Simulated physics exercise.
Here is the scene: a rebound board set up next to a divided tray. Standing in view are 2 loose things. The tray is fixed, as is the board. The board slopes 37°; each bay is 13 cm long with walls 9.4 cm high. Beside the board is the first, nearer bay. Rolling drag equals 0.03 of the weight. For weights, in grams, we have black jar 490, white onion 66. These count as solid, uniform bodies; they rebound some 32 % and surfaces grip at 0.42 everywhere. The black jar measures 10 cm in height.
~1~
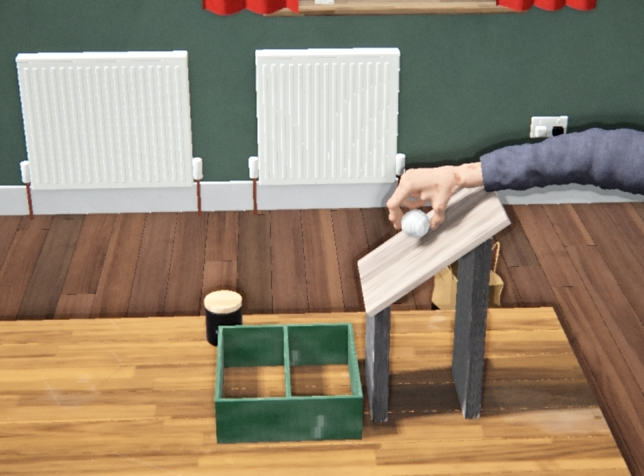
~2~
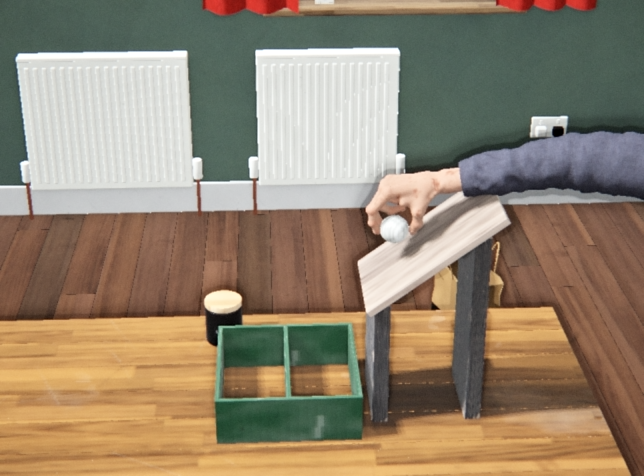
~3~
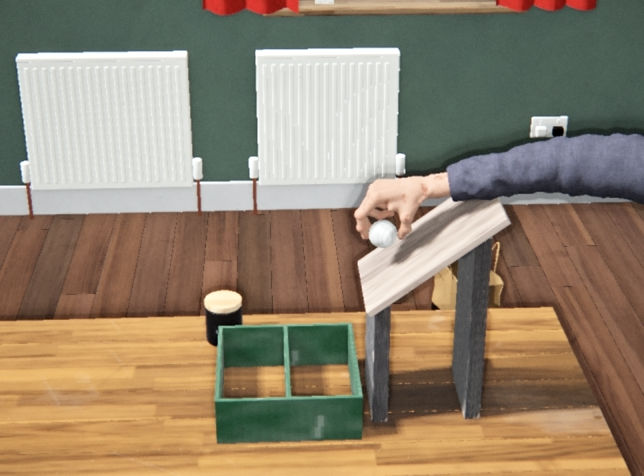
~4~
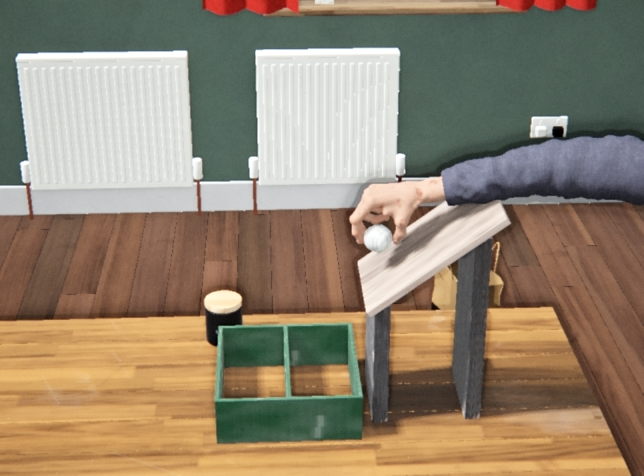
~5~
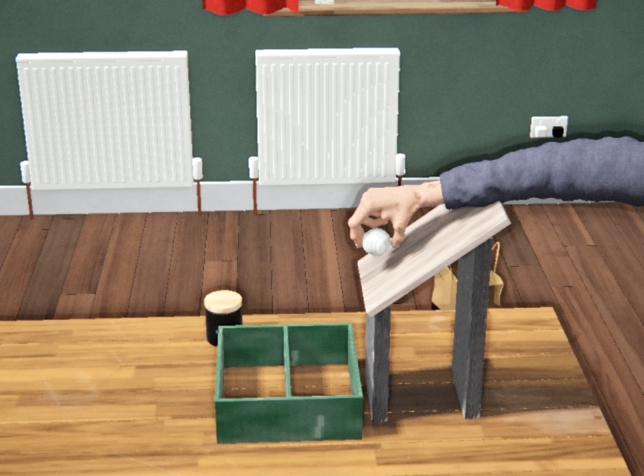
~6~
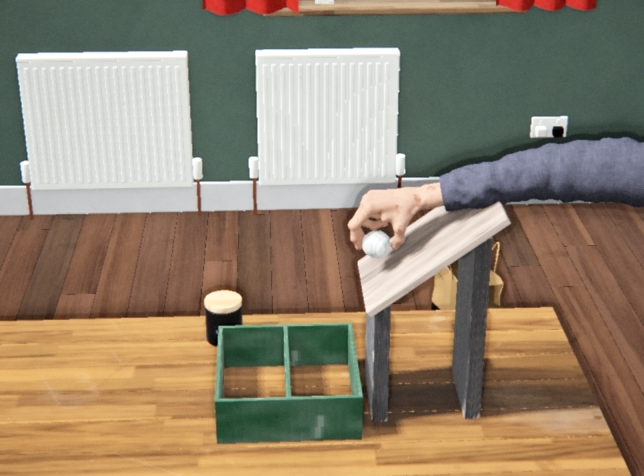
A hand in a dark blue-grey sleeve, reaching in from the right, carries a white onion down and left above a sloping board in a room seen from slightly above by a still camera. On the wooden table, the pale board stands on grey supports, with a green two-bay box to its left and a black jar behind. The hand slows, then holds the onion nearly still over the board's lower part.
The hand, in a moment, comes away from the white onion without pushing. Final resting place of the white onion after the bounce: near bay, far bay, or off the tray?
Near bay.
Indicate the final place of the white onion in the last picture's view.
Around (335, 388).
Then, 0.30 s on from there, white onion near (345, 283).
Then, 0.40 s on from there, white onion near (313, 338).
Then, 0.50 s on from there, it is in the nearer bay; white onion near (314, 384).
Then, 0.60 s on from there, it is in the nearer bay; white onion near (329, 388).
In the end, it is in the nearer bay; black jar under 4 cm from the start. At the end, from the last picture's camera, white onion near (336, 388).
